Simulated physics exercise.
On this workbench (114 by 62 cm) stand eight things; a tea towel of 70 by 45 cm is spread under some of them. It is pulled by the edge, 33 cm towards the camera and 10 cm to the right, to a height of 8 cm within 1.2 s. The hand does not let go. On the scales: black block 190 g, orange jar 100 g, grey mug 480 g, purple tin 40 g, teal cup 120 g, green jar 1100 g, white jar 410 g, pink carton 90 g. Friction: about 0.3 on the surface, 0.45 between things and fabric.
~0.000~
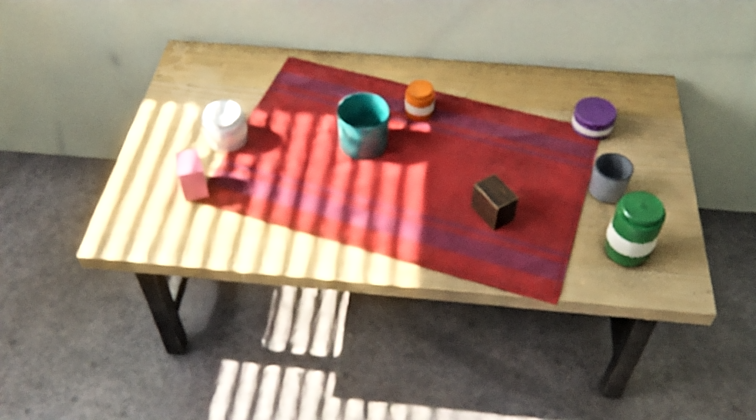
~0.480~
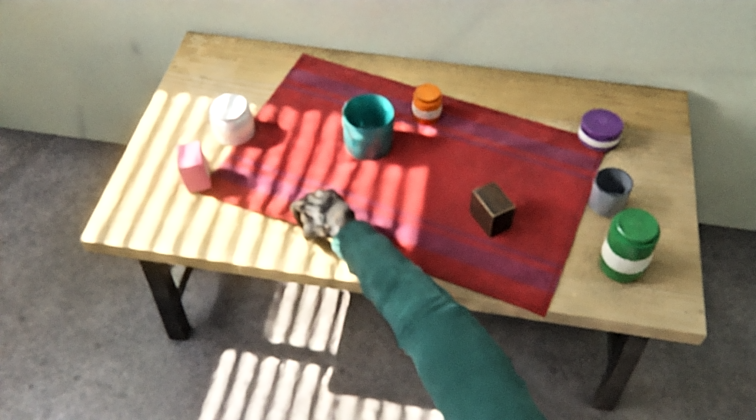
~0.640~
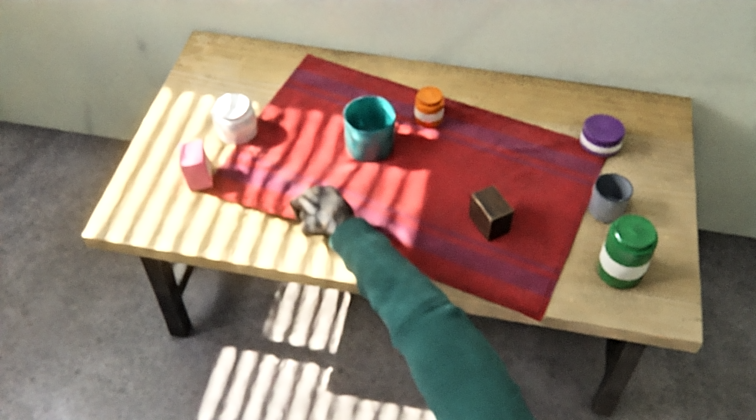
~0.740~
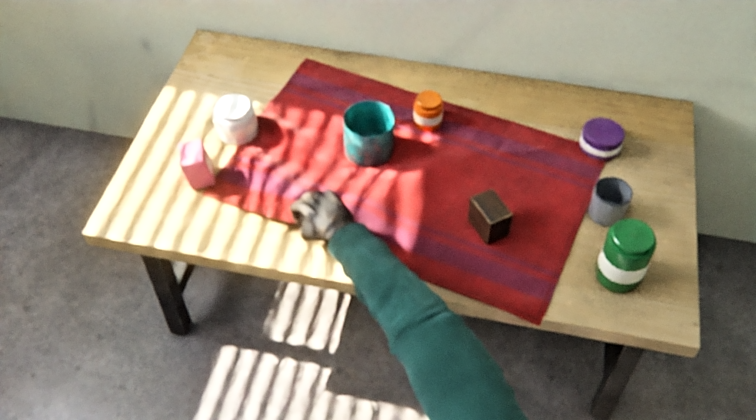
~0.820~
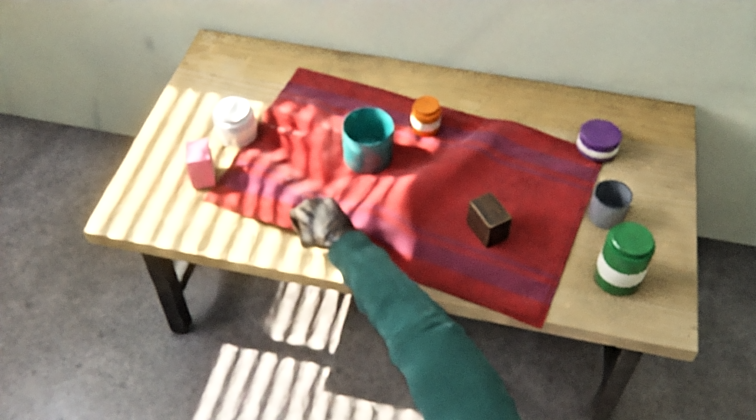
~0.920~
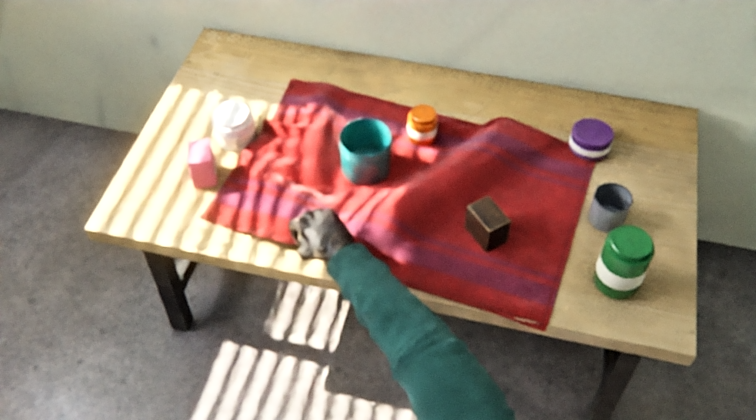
We see a gloved hand reach in over a workbench of jars, cups and small items, grip the near edge of a red cloth and pull it slightly, wrinkling it and shifting the teal cup and orange jar a little nearer.
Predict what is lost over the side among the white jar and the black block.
In order: The white jar stays on; the black block goes over the edge.
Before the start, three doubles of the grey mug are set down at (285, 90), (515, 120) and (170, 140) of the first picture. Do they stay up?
In turn: Stays on, stays on, remains.
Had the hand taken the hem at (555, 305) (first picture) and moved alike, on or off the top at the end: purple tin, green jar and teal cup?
Then: Purple tin stays on, green jar stays on, teal cup goes over.
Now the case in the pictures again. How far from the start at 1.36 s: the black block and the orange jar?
Black block 10 cm, orange jar 25 cm.
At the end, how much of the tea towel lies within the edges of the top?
About 25 per cent.
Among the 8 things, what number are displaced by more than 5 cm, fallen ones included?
I count 4.
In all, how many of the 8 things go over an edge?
3 of them.
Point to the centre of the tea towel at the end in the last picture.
Around (401, 300).
After 1.1 s, 90 % of the tea towel is still over the top; black block 4 cm off its start, white jar 3 cm off its start, teal cup 15 cm off its start.
After 1.4 s, 75 % of the tea towel is still over the top; black block 10 cm off its start, white jar 3 cm off its start, teal cup 25 cm off its start.
After 1.6 s, 55 % of the tea towel is still over the top; black block 17 cm off its start at (456, 275), white jar 3 cm off its start at (232, 114), teal cup 34 cm off its start at (323, 250).
After 1.8 s, 40 % of the tea towel is still over the top; black block 23 cm off its start, white jar 3 cm off its start, teal cup 42 cm off its start.
After 3.4 s, 25 % of the tea towel is still over the top; black block over the edge, white jar 3 cm off its start at (232, 114), teal cup over the edge, orange jar over the edge.
